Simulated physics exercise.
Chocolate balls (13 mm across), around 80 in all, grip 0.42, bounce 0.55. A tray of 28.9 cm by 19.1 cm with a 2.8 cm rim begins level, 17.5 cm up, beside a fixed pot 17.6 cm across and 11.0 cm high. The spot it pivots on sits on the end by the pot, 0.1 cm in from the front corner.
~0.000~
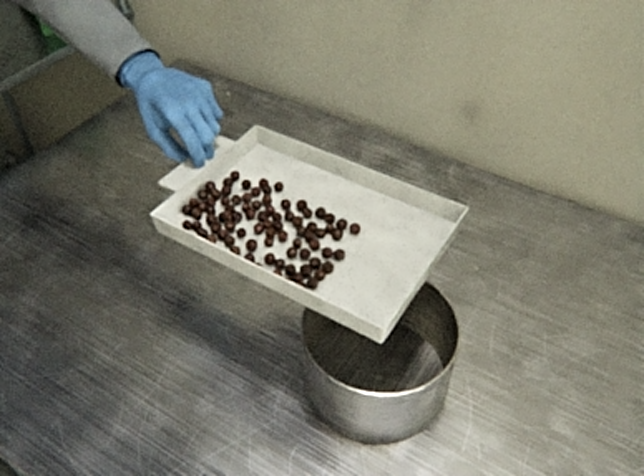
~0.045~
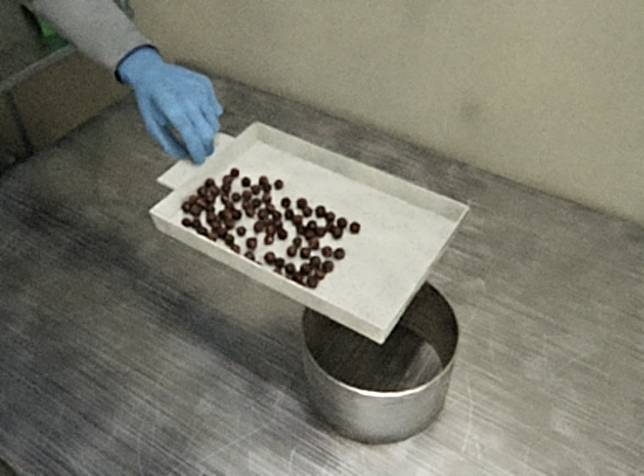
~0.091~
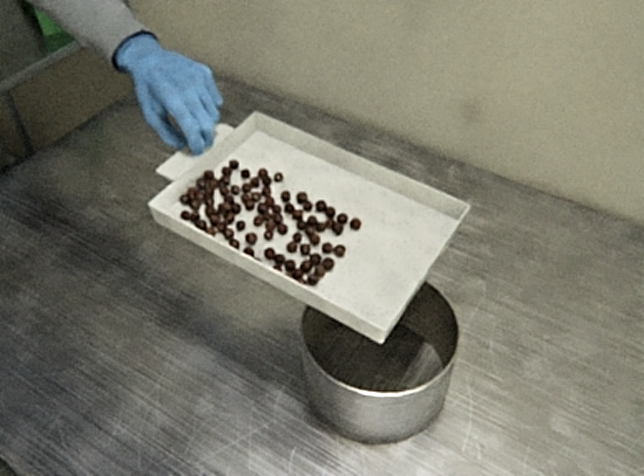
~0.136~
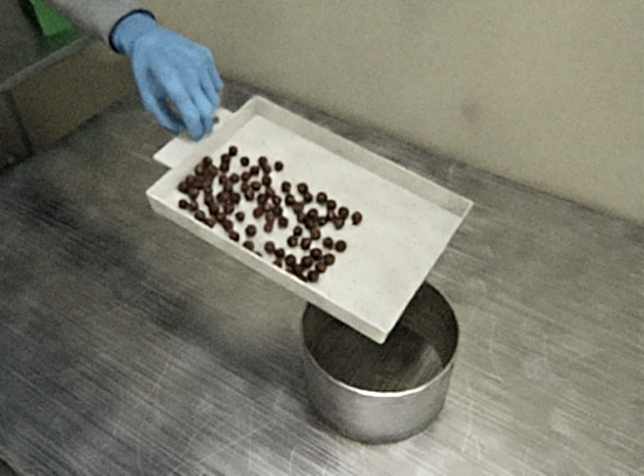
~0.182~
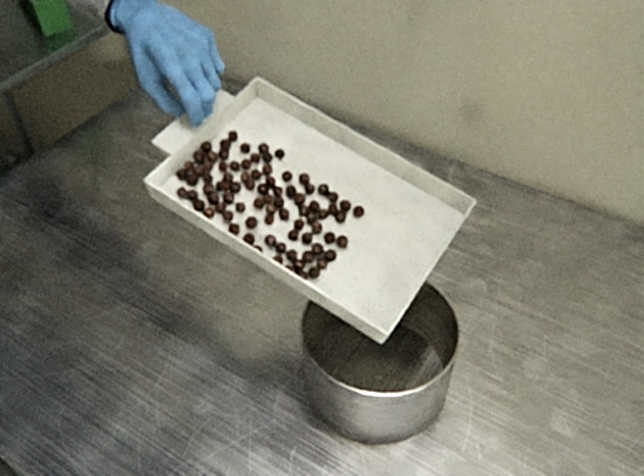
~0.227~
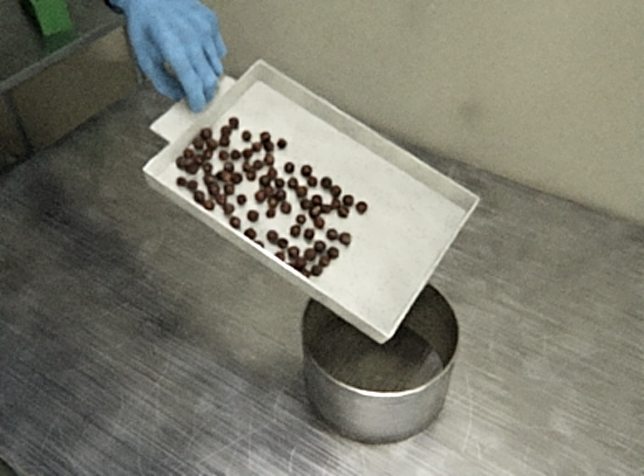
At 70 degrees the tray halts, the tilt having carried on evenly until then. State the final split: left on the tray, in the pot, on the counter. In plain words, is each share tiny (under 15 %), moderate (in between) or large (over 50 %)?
Left on the tray: A majority; pot: A low amount; counter: A mid-sized amount.
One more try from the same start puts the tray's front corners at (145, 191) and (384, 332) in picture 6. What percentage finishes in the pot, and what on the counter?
Pot 0; counter 0.
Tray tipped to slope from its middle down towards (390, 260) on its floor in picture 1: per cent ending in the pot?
I'd say close to 0 %.
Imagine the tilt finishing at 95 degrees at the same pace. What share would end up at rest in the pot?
It would land at about 0 percent.
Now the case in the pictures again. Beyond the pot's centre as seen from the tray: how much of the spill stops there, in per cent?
100 %.
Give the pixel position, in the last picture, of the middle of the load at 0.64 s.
Approximately (381, 281) in the last view.
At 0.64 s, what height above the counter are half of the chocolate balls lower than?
The halfway mark is near 24 cm.
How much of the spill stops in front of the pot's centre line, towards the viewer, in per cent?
Roughly 90 per cent.
Then, at 0.47 s, tilt 44 degrees; the tray holds 100 %, the pot 0 %.
After 0.64 s, tilt 62 degrees; the tray holds 100 %, the pot 0 %.
After 0.92 s, tilt 70 degrees; the tray holds 80 %, the pot 0 %.
In the end, at 2.1 s, tray 70 %, pot 0 %, counter 30 %.
